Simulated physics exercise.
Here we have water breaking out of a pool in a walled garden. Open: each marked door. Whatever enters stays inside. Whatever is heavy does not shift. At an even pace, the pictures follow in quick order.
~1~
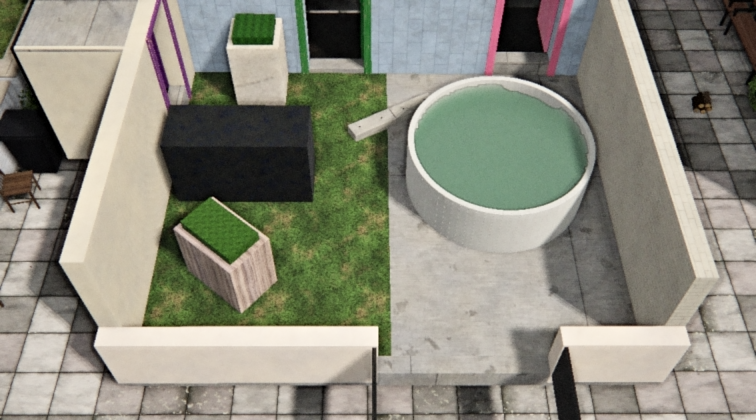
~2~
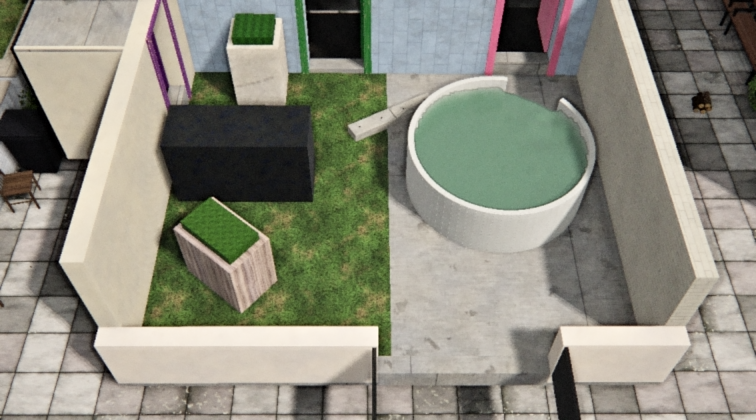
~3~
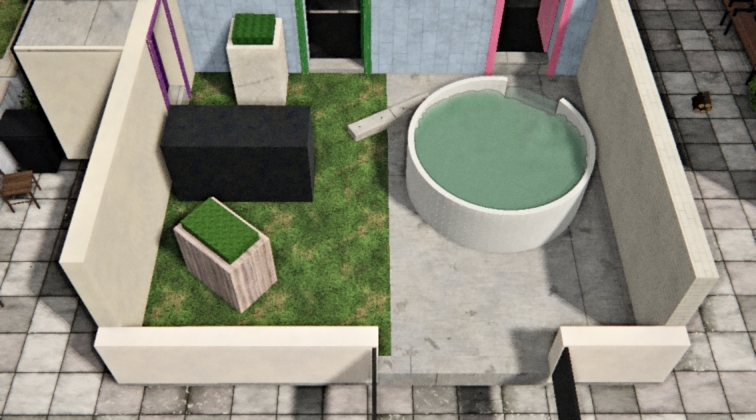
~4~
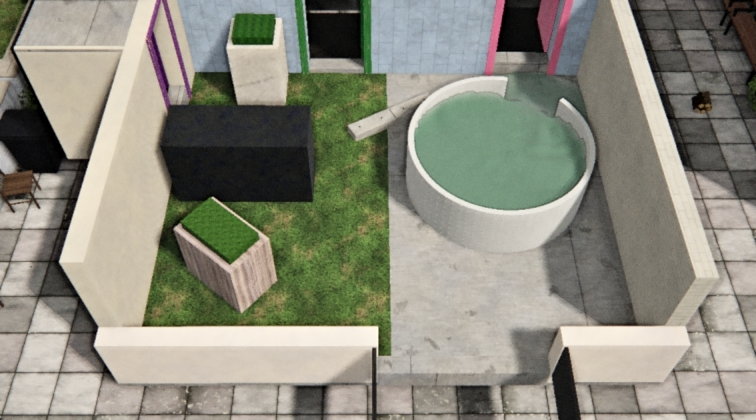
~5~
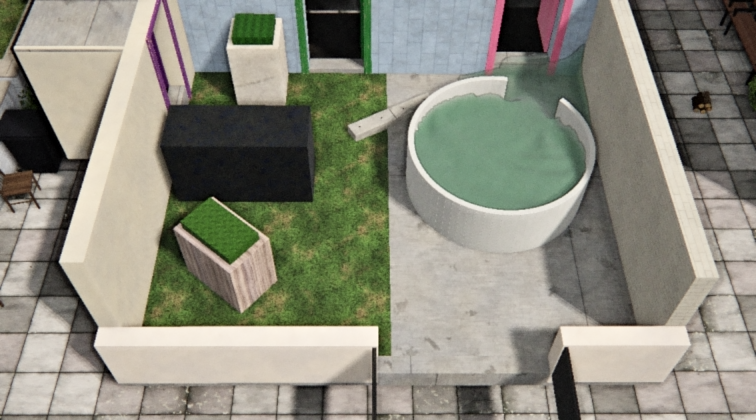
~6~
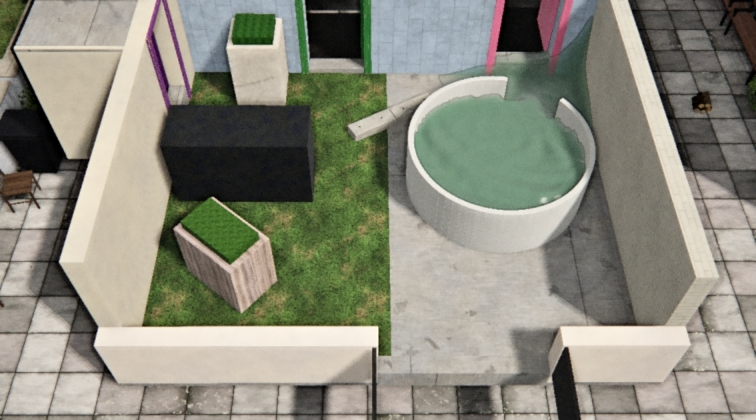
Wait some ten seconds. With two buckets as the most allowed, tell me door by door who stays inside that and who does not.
As I see it, the pink door receives more than two buckets; the purple door receives no more than two buckets; the green door receives more than two buckets.
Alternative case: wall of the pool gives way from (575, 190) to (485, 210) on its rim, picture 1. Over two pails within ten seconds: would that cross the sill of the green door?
Here the green door remains short.
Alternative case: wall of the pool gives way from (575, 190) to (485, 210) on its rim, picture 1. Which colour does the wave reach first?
That's the pink one.
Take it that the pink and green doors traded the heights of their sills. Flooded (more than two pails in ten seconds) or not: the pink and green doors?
Results - pink door surpasses it, green door fails to reach it.
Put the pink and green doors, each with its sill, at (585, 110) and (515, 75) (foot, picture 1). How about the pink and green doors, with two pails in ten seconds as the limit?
So the pink one ends up above and the green one ends up above.
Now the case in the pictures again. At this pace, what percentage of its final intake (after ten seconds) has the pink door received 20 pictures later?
By my reckoning, 85 percent.
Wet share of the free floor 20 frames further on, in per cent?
It should be close to 50 %.
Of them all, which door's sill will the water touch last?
Last in line is the purple one.
A moment on, water covers 15 % of the floor; the pink door over two buckets in, the purple door not reached, the green door not reached.
Next, water covers 25 % of the floor; the pink door far over two buckets in, the purple door not reached, the green door wet at the sill, nothing in.
Then, water covers 50 % of the floor; the pink door far over two buckets in, the purple door not reached, the green door under two buckets in.
Later, water covers 80 % of the floor; the pink door far over two buckets in, the purple door wet at the sill, nothing in, the green door over two buckets in.
In the end, water covers 95 % of the floor; the pink door far over two buckets in, the purple door wet at the sill, nothing in, the green door over two buckets in.
